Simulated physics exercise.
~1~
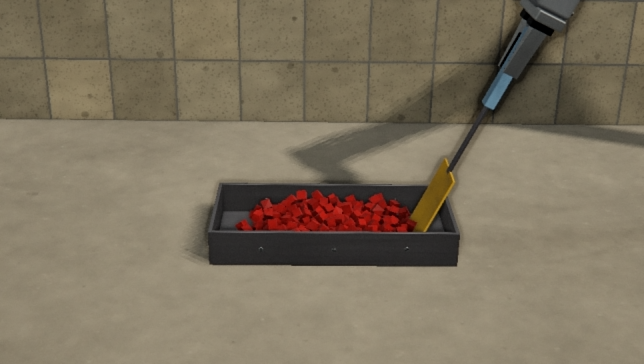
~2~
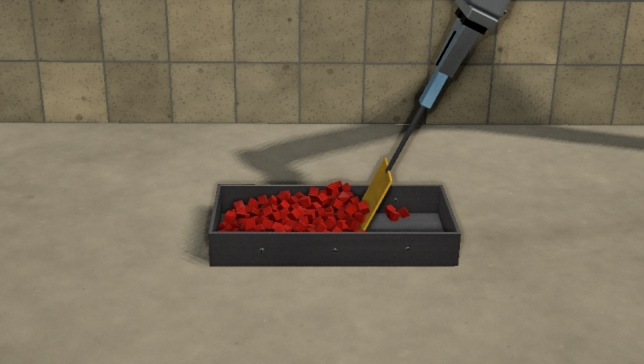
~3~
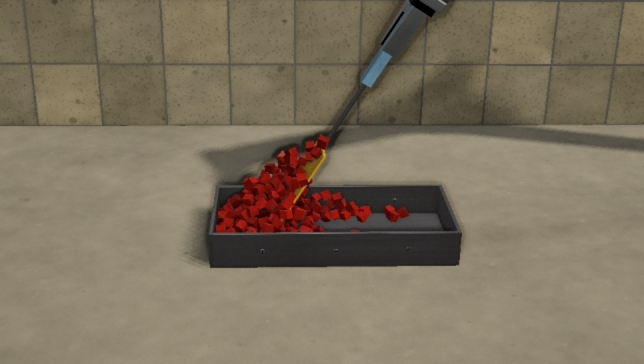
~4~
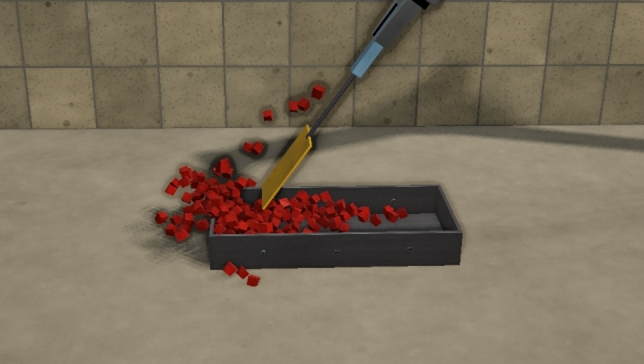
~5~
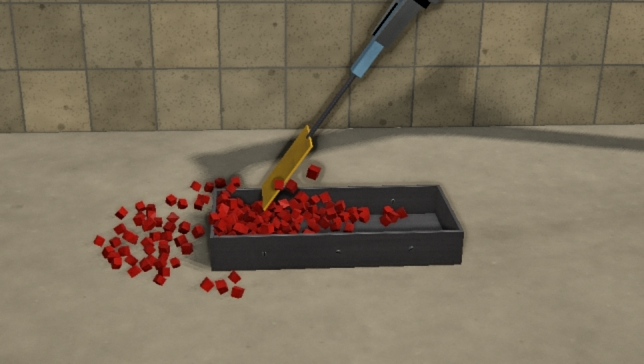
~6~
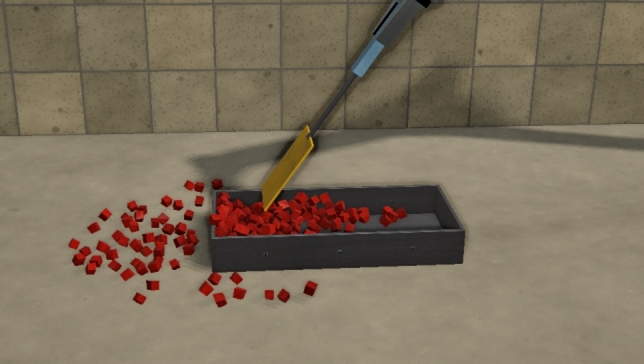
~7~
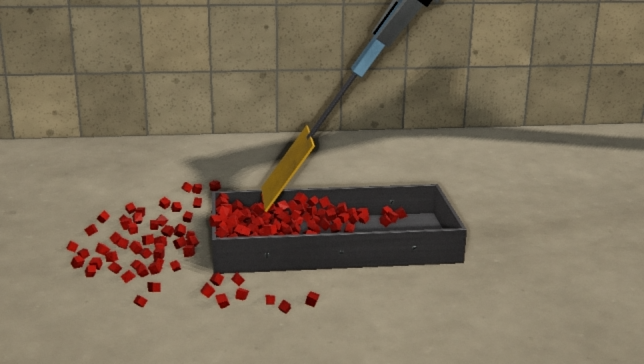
At first, a robotic arm holds a yellow turner at the right end of a dark trough filled with small red cubes, on a pale surface before a tiled wall. The blade sweeps left through the trough, pushing the cubes into a heap and leaving a few behind. The pile climbs against the left end as the blade rises and tilts slightly. Cubes then spill over the left side and the near edge, with several flying up behind the blade. Finally, the turner stays still while the cubes settle, many scattered outside but most still in the trough.
